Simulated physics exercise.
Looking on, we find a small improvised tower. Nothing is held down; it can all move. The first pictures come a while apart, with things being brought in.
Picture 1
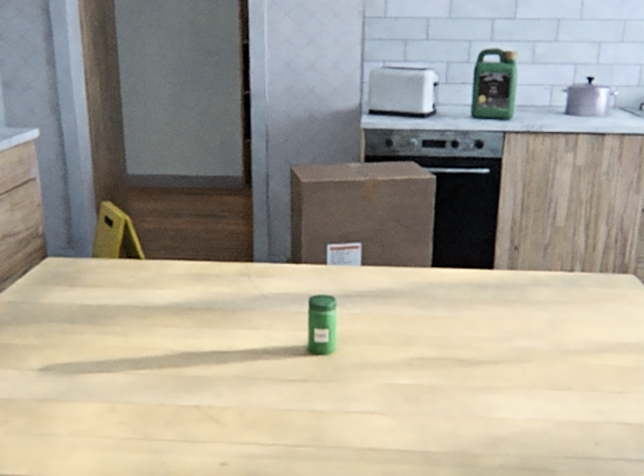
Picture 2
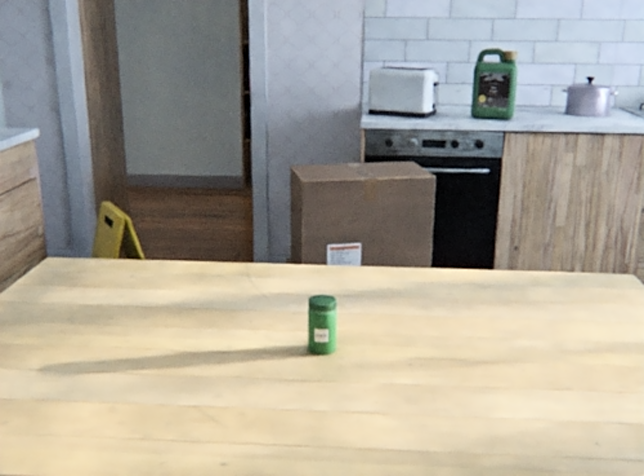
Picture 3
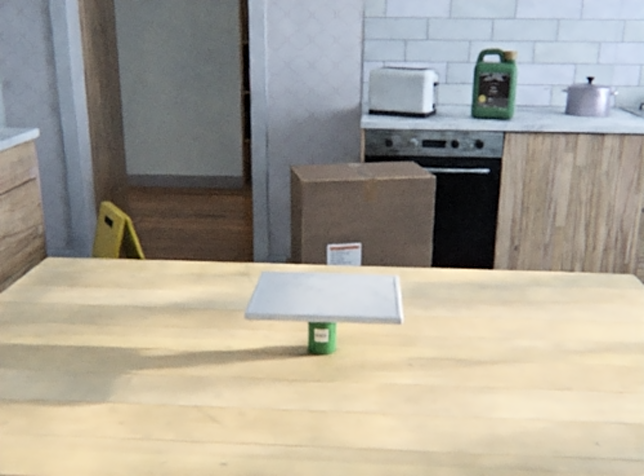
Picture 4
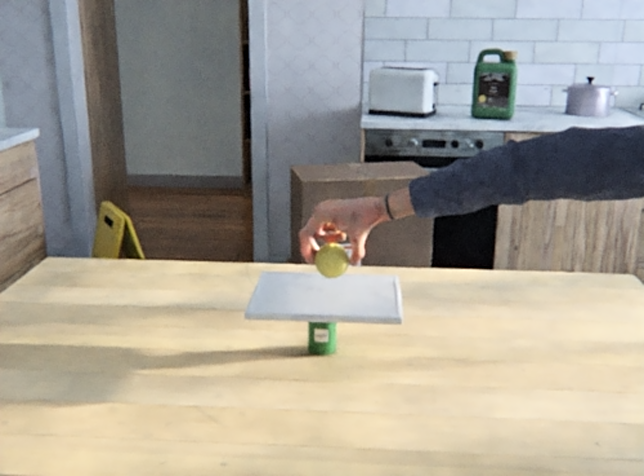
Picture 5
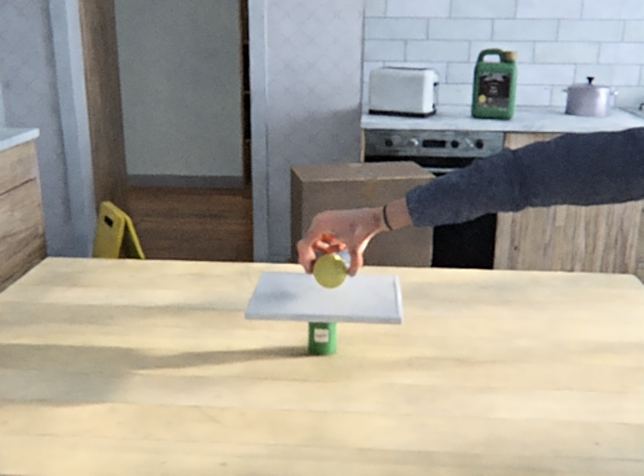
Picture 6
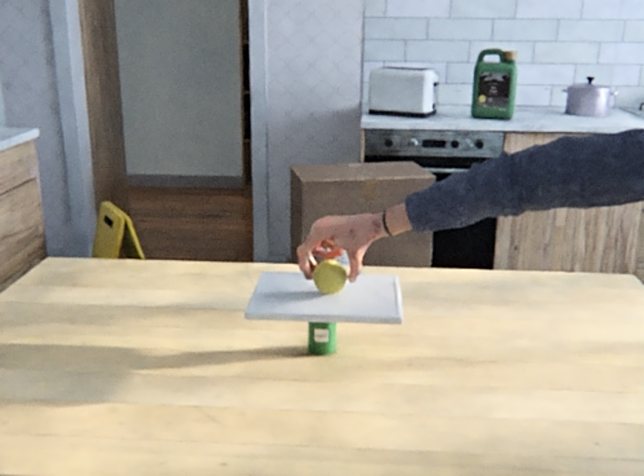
A hand and dark-sleeved arm reach in from the right over a pale wooden table, seen from a fixed, slightly raised view in a kitchen with a cardboard box, white toaster and green jug behind. A small green shaker stands mid-table, and a flat white board appears on top of it. The hand then holds a yellow lemon above the board and lowers it slightly onto the surface.
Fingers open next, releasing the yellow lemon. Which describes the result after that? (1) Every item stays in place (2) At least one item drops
Option 1: Every item stays in place.
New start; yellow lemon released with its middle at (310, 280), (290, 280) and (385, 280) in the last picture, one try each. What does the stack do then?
Stands firm, stands firm, topples.
Then, 0.20 s after the last picture, nothing has stirred.
Then, 0.50 s after the last picture, yellow lemon resting near (330, 278).
At rest, all 3 in place. Seen from the same camera at the end, yellow lemon near (330, 278). The stack keeps its balance.
